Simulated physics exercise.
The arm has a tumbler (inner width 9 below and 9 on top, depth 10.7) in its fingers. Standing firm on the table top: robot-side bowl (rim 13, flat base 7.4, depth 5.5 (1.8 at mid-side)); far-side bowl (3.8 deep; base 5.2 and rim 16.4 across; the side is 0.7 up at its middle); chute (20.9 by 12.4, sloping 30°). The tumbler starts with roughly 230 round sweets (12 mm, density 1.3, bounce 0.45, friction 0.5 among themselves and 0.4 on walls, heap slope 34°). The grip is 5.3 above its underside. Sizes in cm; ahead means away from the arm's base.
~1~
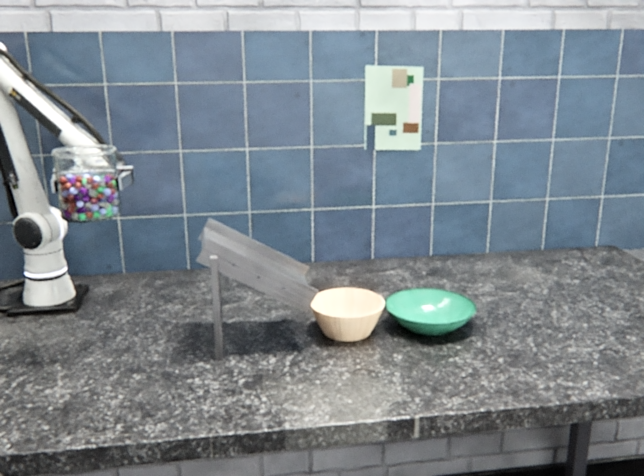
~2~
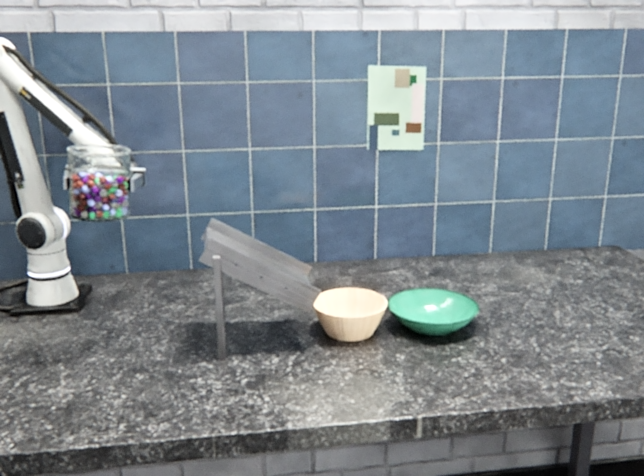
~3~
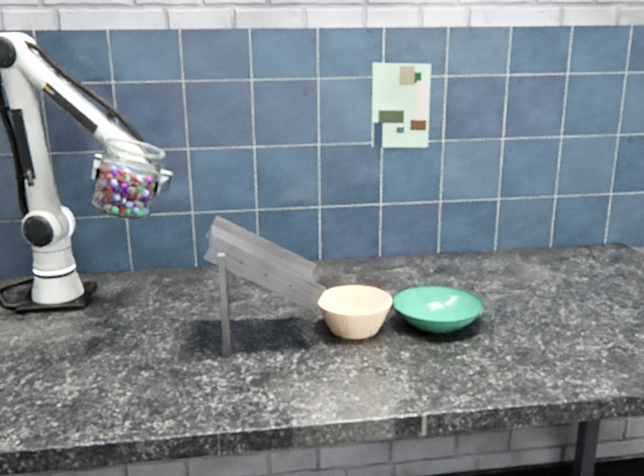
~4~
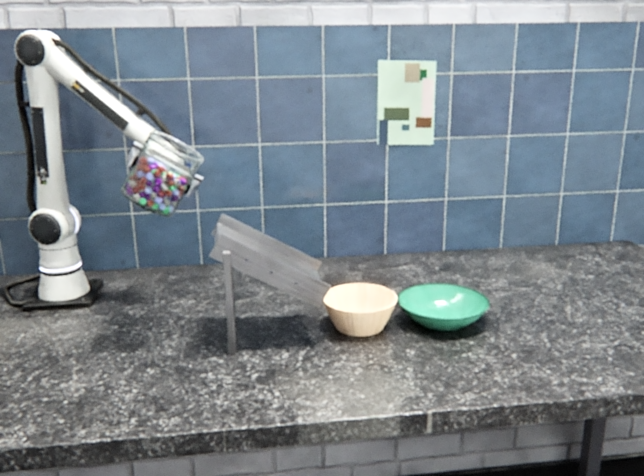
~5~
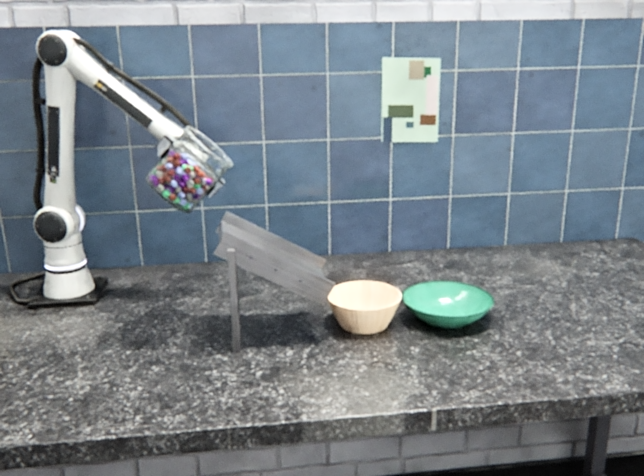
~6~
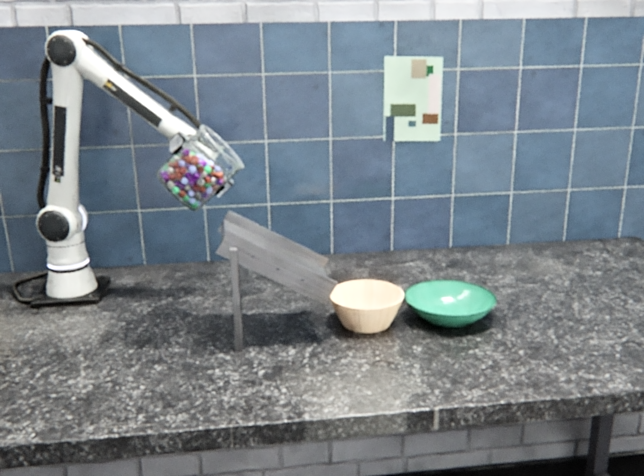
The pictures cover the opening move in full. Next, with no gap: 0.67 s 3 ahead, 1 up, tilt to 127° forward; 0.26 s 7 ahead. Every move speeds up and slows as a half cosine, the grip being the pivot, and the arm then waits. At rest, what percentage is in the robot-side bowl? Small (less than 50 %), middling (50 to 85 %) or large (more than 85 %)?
In the robot-side bowl the share is large, more than 85 %.
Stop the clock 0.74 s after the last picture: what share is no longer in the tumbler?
Near 65 per cent so far.
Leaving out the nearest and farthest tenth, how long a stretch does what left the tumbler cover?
About 8 cm.
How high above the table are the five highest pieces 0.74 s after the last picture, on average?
Roughly 30 cm.
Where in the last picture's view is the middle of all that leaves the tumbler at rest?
Near (370, 308).
Then, 0.37 s after the last picture, tilted 94° forward, highest piece 35 above the table; 233 in the tumbler.
Then, 0.74 s after the last picture, tilted 127° forward, highest piece 30 above the table; 79 in the tumbler, 20 in the robot-side bowl, 134 on the chute or in flight.
Then, 1.13 s after the last picture, tilted 127° forward, highest piece 10 above the table; 225 in the robot-side bowl, 5 on the table or floor, 3 on the chute or in flight.
Then, 2.18 s after the last picture, tilted 127° forward, highest piece 6 above the table; 225 in the robot-side bowl, 6 on the table or floor, 2 in the far-side bowl.
Final count, 225 in the robot-side bowl, 6 on the table or floor, 2 in the far-side bowl. That is 97 % in the robot-side bowl.
